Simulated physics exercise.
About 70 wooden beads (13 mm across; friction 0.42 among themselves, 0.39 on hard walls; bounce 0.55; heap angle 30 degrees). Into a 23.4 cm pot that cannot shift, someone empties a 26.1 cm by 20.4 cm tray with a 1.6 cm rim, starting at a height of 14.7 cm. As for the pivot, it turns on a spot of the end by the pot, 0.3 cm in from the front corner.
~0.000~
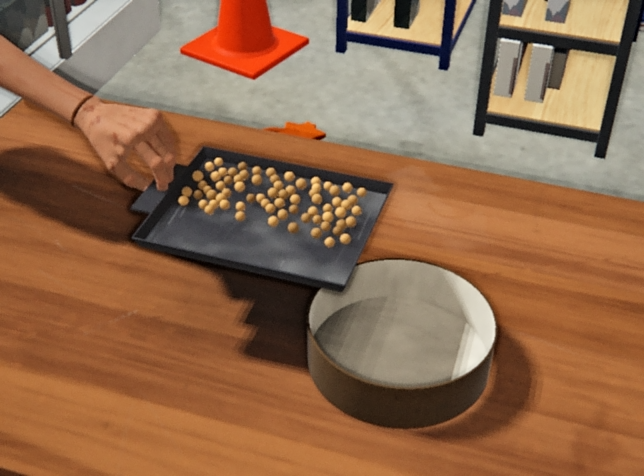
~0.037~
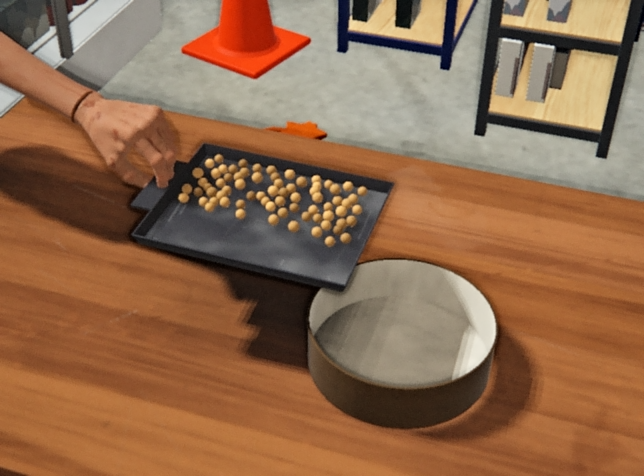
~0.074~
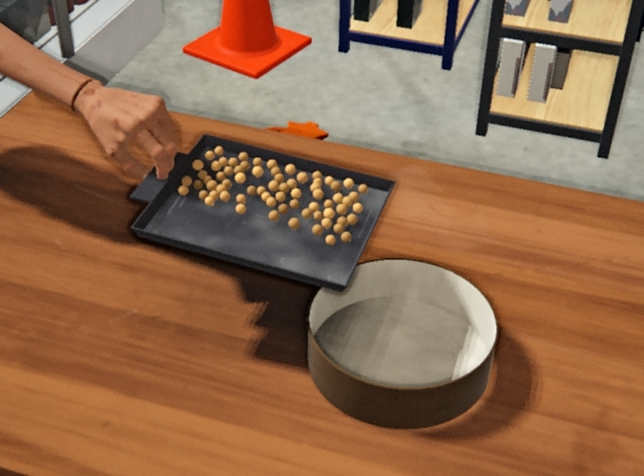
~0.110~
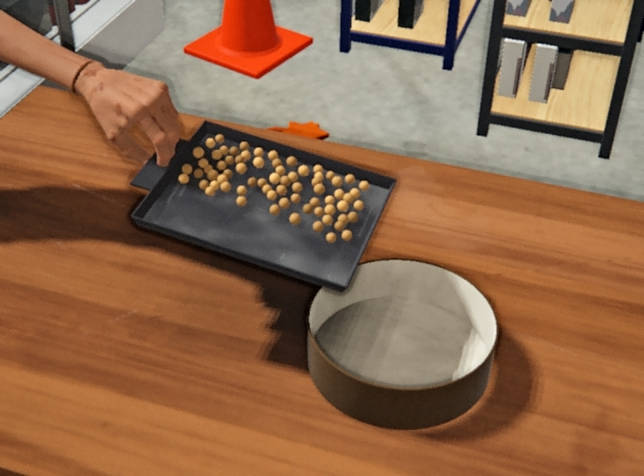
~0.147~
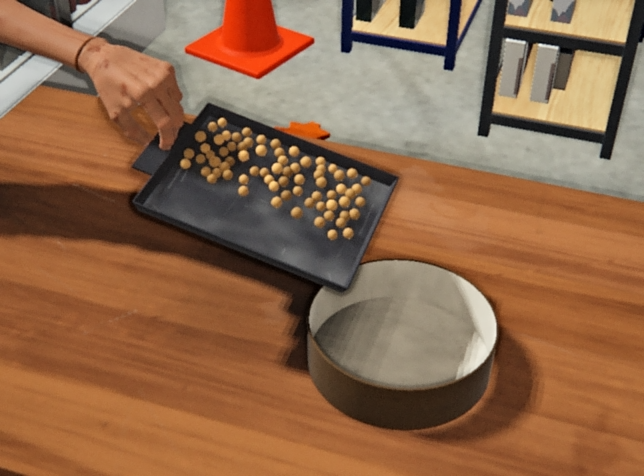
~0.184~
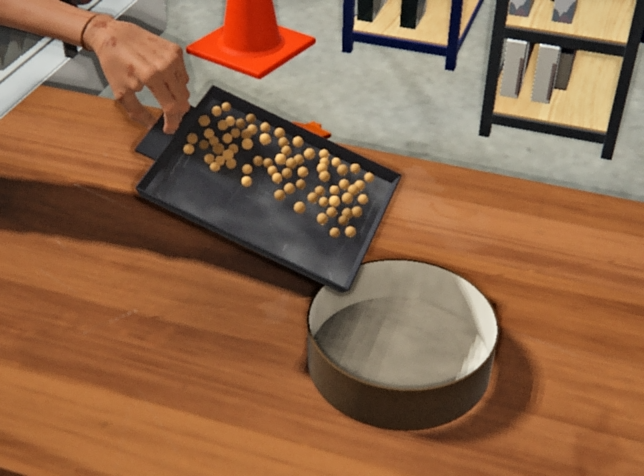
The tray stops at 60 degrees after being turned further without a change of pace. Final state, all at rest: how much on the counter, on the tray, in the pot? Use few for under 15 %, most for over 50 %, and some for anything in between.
Counter: Few, tray: Some, pot: Most.
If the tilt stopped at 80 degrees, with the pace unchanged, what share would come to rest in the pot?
That comes out at some 95 per cent.
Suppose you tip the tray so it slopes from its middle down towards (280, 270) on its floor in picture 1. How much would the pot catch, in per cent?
Some 25 per cent.
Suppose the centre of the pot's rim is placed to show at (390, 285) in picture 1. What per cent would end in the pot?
I'd put it at around 45 per cent.
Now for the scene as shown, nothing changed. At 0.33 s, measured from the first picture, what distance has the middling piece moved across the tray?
Some 2 cm.
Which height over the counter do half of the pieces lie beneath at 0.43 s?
The halfway line is at about 24 cm.
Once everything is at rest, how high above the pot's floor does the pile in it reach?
My guess is around 1.5 centimetres.
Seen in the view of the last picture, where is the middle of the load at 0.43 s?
Load centre, approx.: (356, 182) px.
After 0.33 s, tilt 41 degrees; the tray holds 100 %, the pot 0 %.
After 0.43 s, tilt 56 degrees; the tray holds 100 %, the pot 0 %.
After 0.66 s, tilt 60 degrees; the tray holds 45 %, the pot 10 %.
By 1.7 s all is still; counter 5 %, tray 25 %, pot 70 %.
